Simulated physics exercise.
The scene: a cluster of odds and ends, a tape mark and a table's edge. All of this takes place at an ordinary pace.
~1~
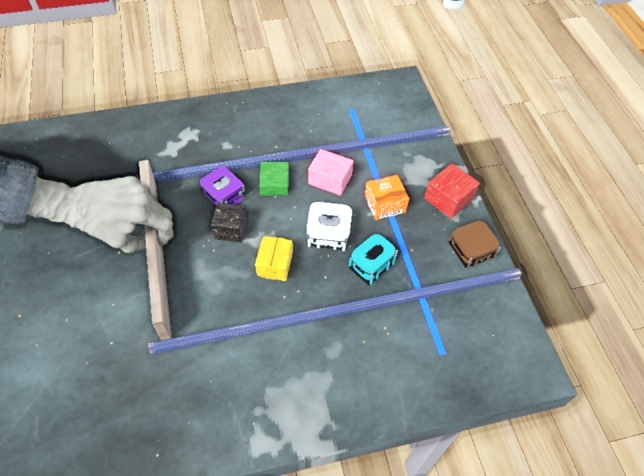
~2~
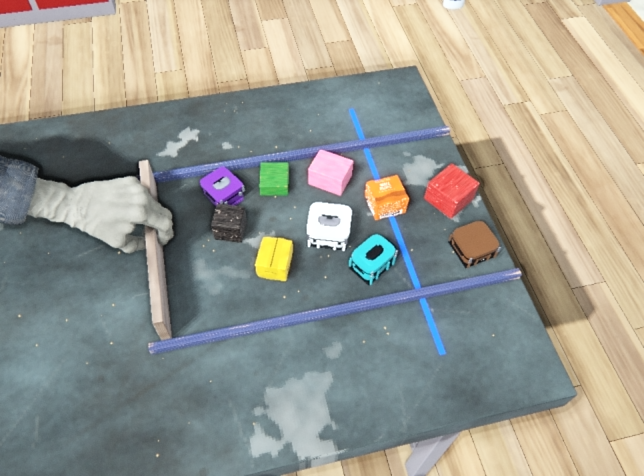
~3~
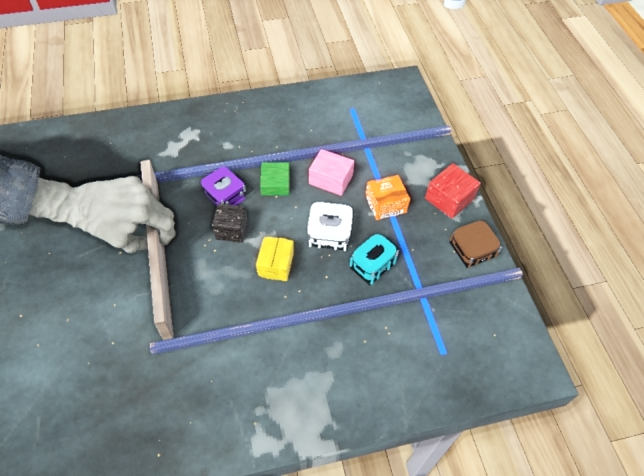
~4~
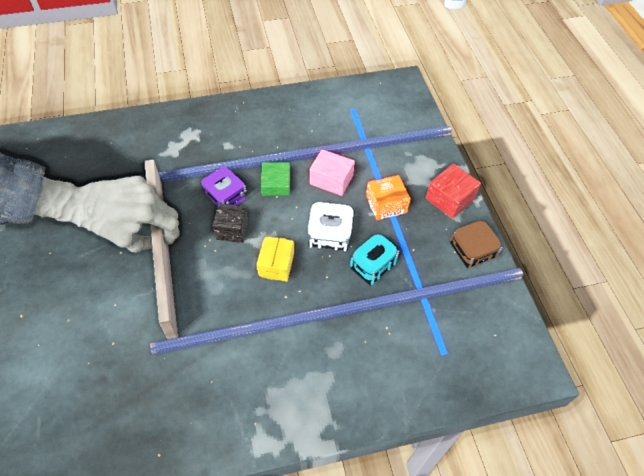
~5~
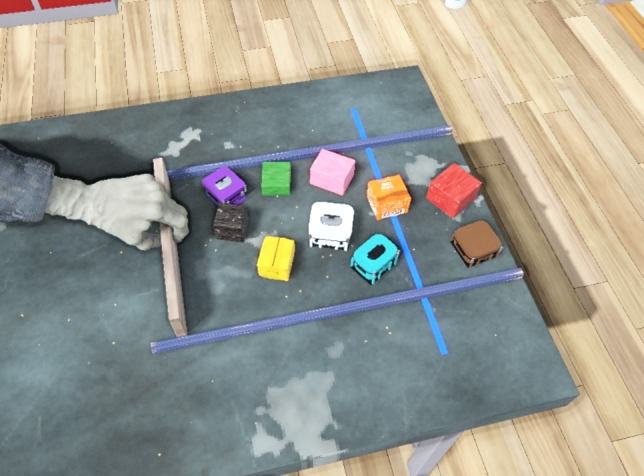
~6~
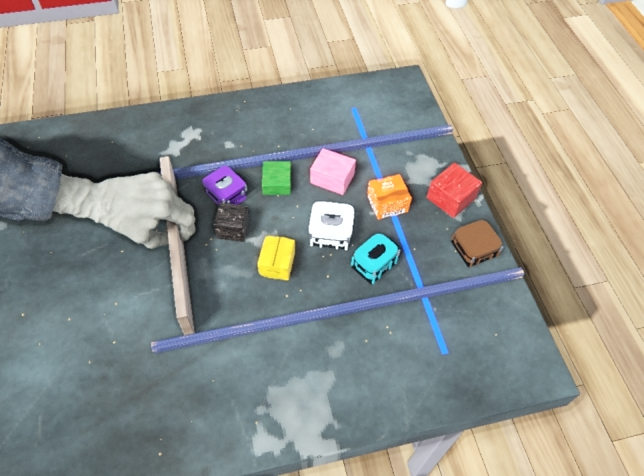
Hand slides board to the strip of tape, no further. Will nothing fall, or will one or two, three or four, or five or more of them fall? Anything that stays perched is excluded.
I expect one or two pieces to come off the table.
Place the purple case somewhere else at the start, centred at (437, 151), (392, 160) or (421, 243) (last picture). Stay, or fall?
In order, the purple case sits tight; sits tight; sits tight.
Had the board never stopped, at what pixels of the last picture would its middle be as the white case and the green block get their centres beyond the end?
The middle is at (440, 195) when it's the white case, and at (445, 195) when it's the green block.
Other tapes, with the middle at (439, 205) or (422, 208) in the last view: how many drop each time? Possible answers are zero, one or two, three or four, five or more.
3 or 4; three or four.
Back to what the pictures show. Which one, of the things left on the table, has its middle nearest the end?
The answer is the orange box.
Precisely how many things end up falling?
A count of exactly 1.
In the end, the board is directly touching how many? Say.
In total, 4.
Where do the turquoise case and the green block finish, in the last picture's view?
Roughly (433, 259); the other one roughly (415, 155).
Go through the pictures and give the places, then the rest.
Brown case (474, 244); red block (452, 191); orange box (386, 197); board (155, 245); tape (391, 214), in the first picture.
Red block (452, 191); board (155, 245), in the second picture.
Orange box (387, 198); purple case (224, 190), in the third picture.
Brown case (475, 244); turquoise case (374, 259), in the fourth picture.
Red block (454, 191); pink block (332, 172), in the fifth picture.
Brown case (476, 244); red block (454, 190); orange box (389, 197); board (176, 241); tape (393, 213), in the sixth picture.
A little later, none off yet; brown case at rest near (476, 244); red block at rest near (454, 190); orange box at rest near (389, 197).
Next, none off yet; brown case at rest near (476, 244); red block at rest near (454, 190); orange box shifted about its own width near (409, 193).
When it is over, the number that fall off is one or two; down, red block.
